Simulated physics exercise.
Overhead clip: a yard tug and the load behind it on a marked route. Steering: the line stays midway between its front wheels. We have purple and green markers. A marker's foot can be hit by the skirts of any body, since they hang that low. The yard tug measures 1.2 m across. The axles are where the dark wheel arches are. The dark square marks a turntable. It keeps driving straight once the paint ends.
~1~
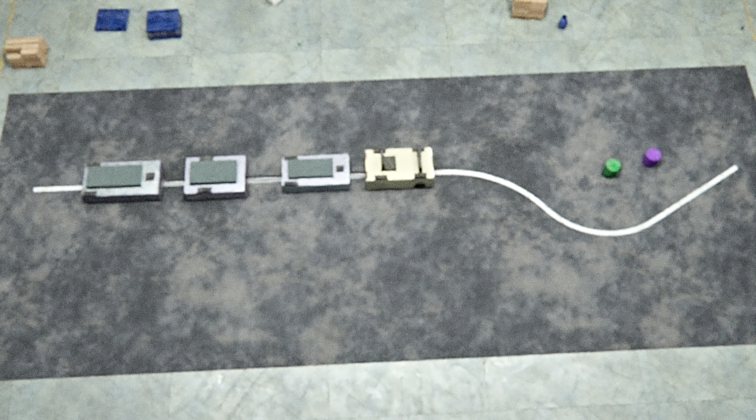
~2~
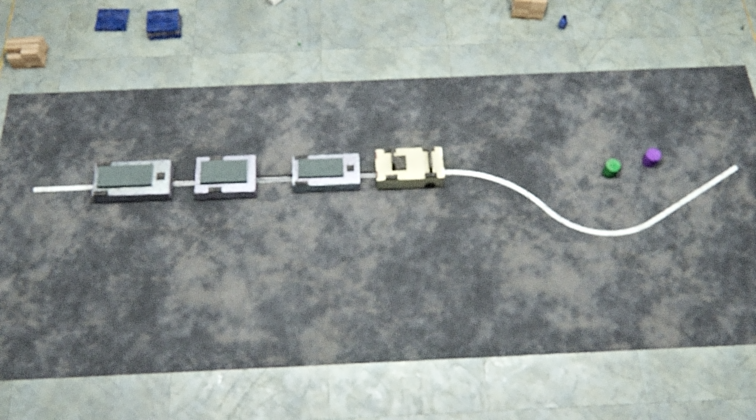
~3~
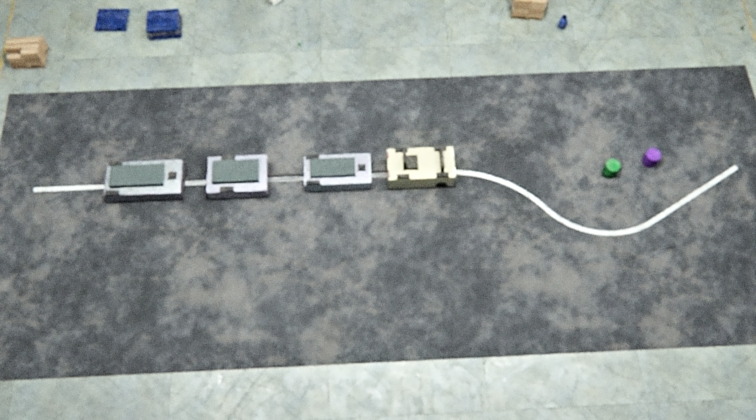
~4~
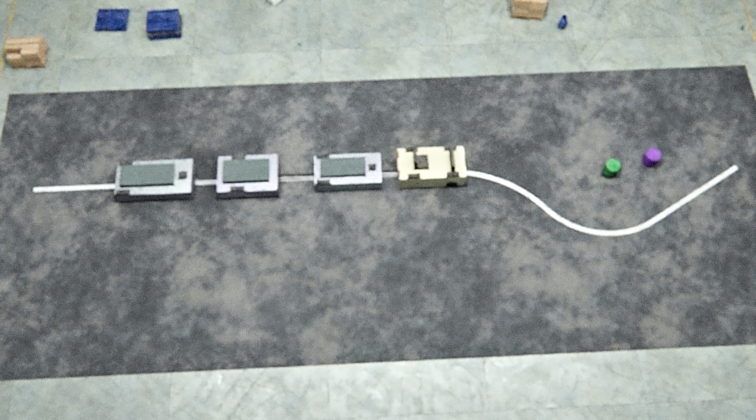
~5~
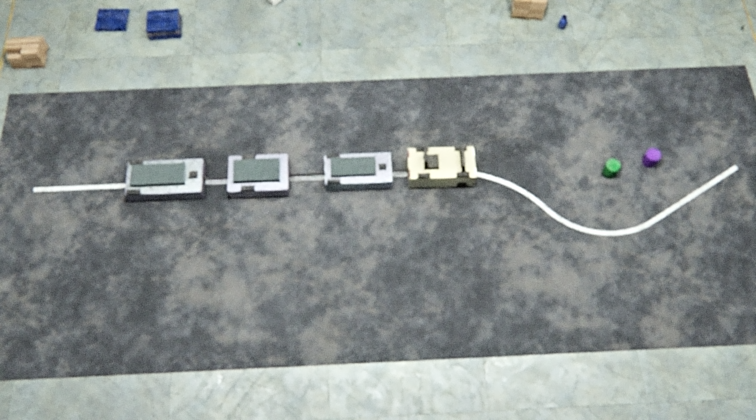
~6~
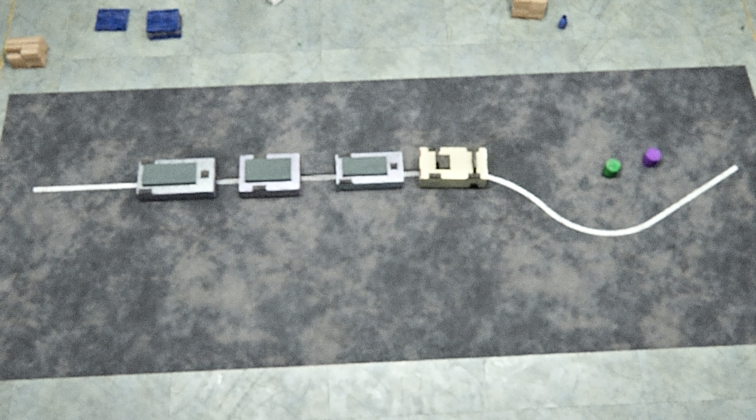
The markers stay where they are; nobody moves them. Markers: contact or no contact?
Purple no contact, green no contact.
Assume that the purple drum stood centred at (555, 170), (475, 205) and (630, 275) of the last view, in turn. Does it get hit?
Place one: No contact; place two: Contact; place three: No contact.
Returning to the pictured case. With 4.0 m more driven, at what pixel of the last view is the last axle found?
Near (256, 172).
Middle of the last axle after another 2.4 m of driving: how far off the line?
Roughly 5 centimetres from the line.
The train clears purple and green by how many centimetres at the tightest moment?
Purple: 20; green: 15.
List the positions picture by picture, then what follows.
Nose (428, 163); last axle (92, 179); still straight; purple (651, 158), green (611, 169); 3 trailers, in the first picture.
Nose (438, 162); last axle (102, 179); still straight, in the second picture.
Nose (450, 162); last axle (114, 178); still straight, in the third picture.
Nose (460, 161); last axle (124, 178); still straight, in the fourth picture.
Nose (471, 162); last axle (135, 177); turned 1°, in the fifth picture.
Nose (482, 163); last axle (147, 177); turned 3°; purple (651, 158), green (611, 169), in the sixth picture.
After another 4.5 m, the last axle is at (271, 171) of the last picture, 5 cm off the line.
After another 9.0 m, the last axle is at (387, 171) of the last picture, 15 cm off the line.
After another 17.8 m, the last axle is at (627, 190) of the last picture, 125 cm off the line; green has been passed with 15 cm to spare.
After another 19.5 m, the last axle is at (672, 179) of the last picture, 75 cm off the line; purple has been passed with 20 cm to spare.
After another 22.6 m, the last axle is at (746, 148) of the last picture, 30 cm off the line; 0 of 2 struck in all.
